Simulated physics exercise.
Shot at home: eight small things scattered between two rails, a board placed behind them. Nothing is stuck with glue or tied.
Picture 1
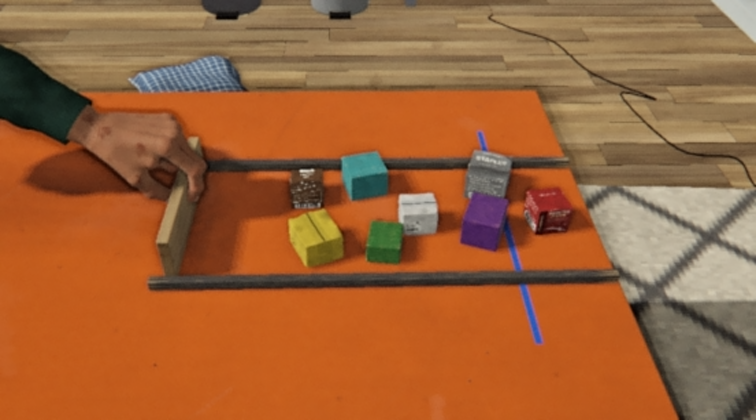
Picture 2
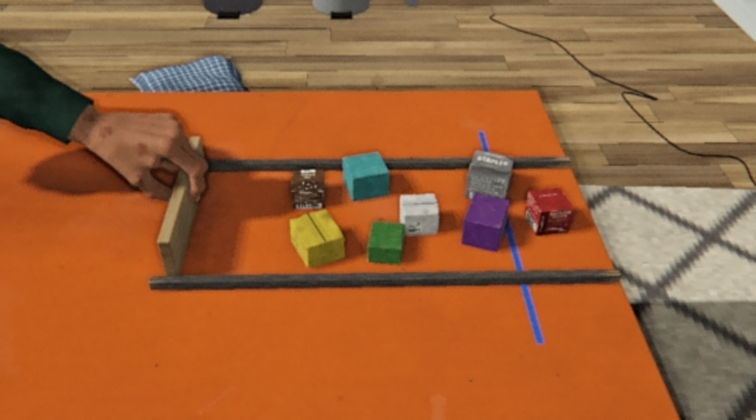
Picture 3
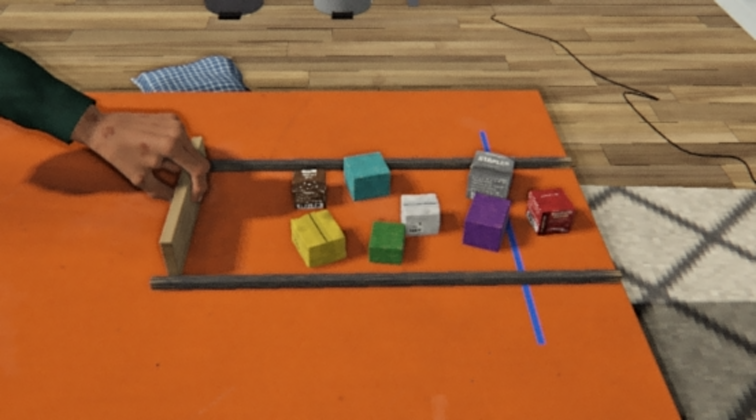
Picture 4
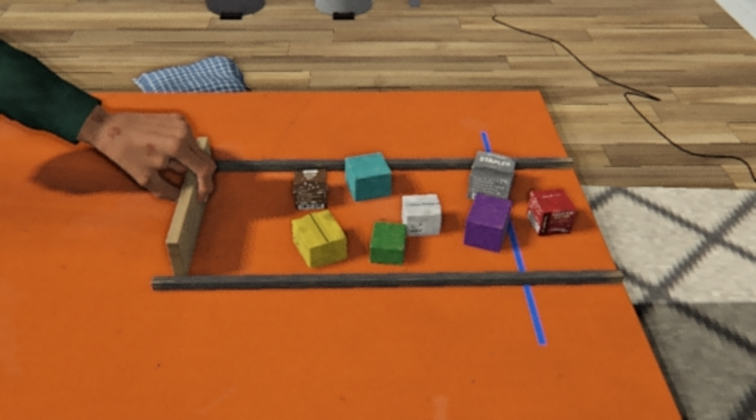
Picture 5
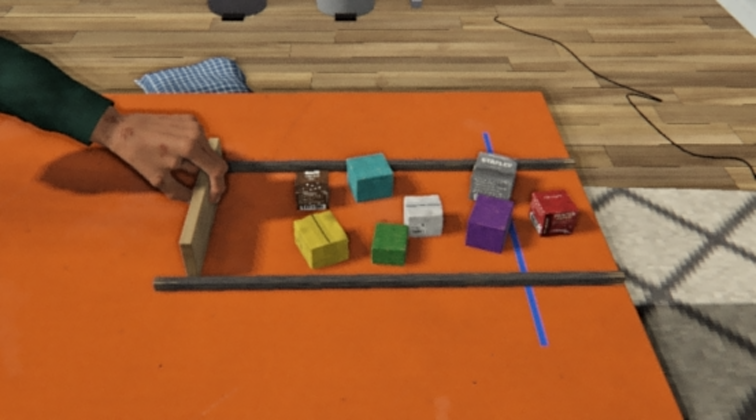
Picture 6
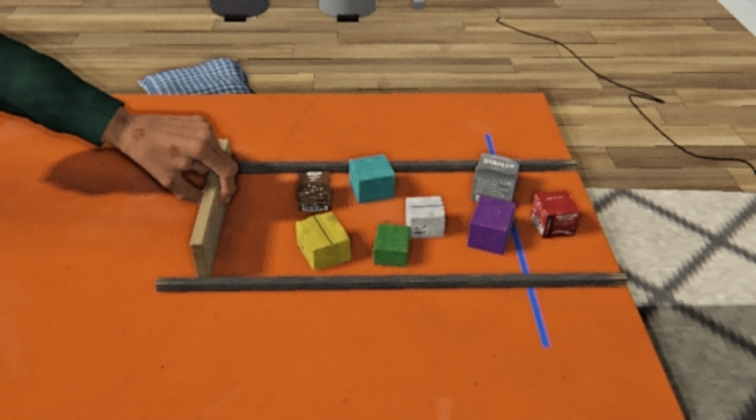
On an orange tabletop in a home, eight small blocks and boxes sit scattered between two dark rails, with a blue tape line toward the right. A hand holds a wooden board upright behind them at the left, nearly still at first, then slides it a short way right without touching them.
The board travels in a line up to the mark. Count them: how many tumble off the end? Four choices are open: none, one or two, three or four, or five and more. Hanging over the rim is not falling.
Of those, one or two.
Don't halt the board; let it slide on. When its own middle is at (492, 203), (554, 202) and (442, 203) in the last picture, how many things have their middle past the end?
0; 4; 0.
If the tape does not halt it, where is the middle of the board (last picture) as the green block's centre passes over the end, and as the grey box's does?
The middle is at (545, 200) when it's the green block, and at (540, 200) when it's the grey box.
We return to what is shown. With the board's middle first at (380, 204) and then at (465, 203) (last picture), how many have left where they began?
At first I count 4, and then 8.
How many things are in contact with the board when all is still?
The number is 4.
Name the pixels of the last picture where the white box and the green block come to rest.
White box: (534, 224); green block: (579, 251).
Early on, none off yet; red box at rest near (555, 214); grey box at rest near (496, 180); purple block at rest near (492, 225).
A while later, none off yet; red box at rest near (555, 214); grey box at rest near (496, 180); purple block travelled a little near (510, 224).
Finally, the number that fall off is one or two; lost, red box.
